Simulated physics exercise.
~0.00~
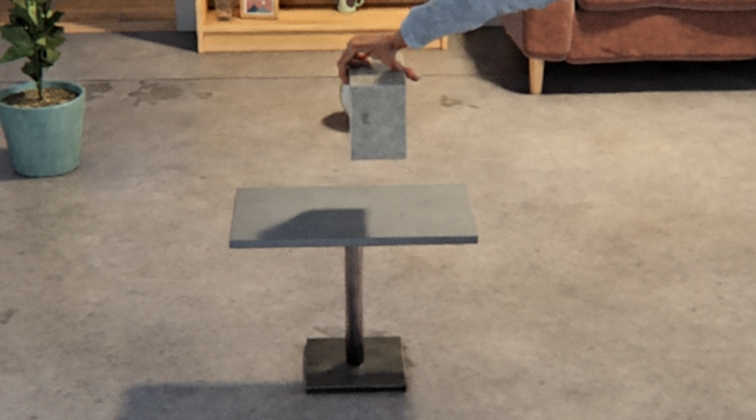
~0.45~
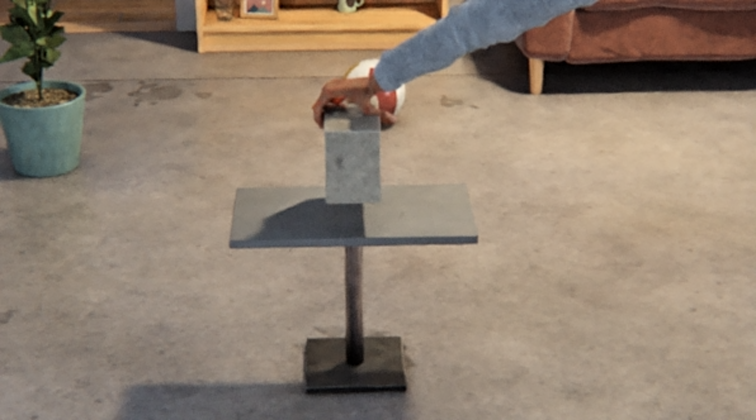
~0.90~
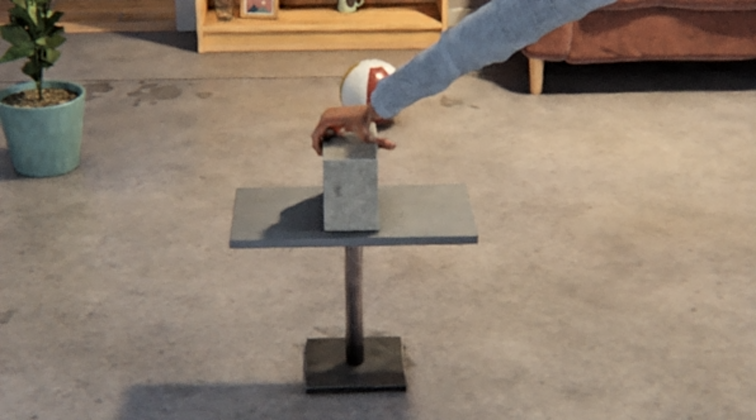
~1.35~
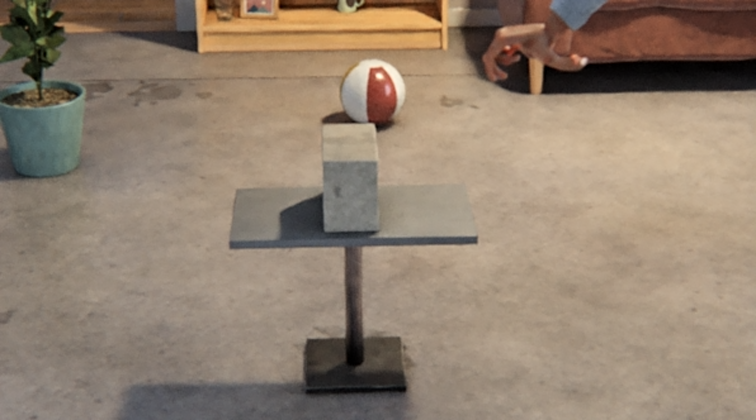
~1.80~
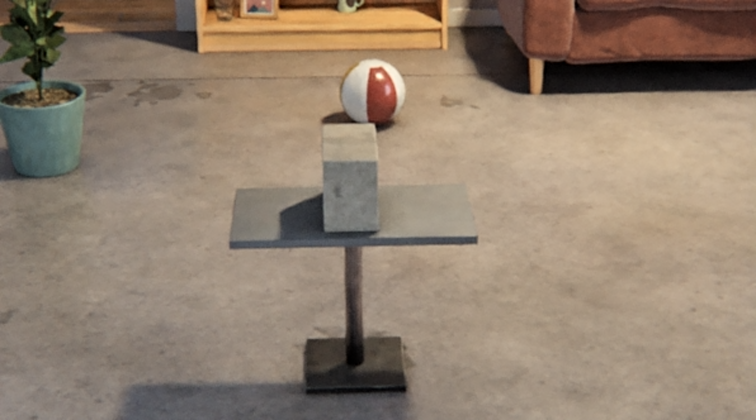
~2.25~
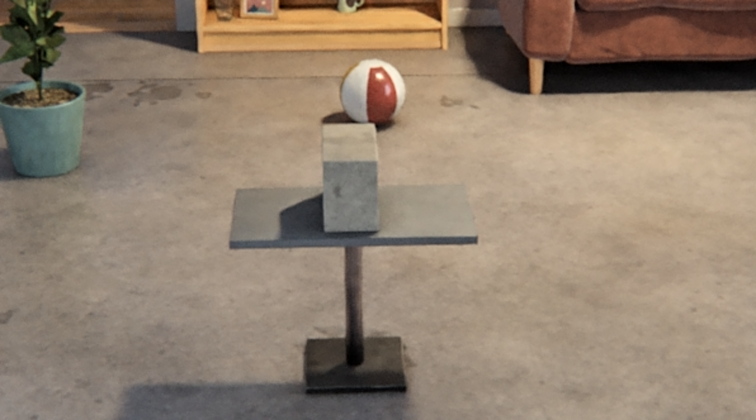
A grey, block-like slab hangs upright from a hand in a blue sleeve, above a small grey side table on a concrete floor, seen from a still, slightly raised view in a home. A teal potted plant stands at the left, a wooden shelf and a red-and-white ball sit behind, and a reddish-brown sofa is at the upper right. The hand moves the slab slightly left and lowers it onto the tabletop. The fingers let go, and the arm draws back to the right and out of view. The slab stays upright, and the table holds steady beneath it.
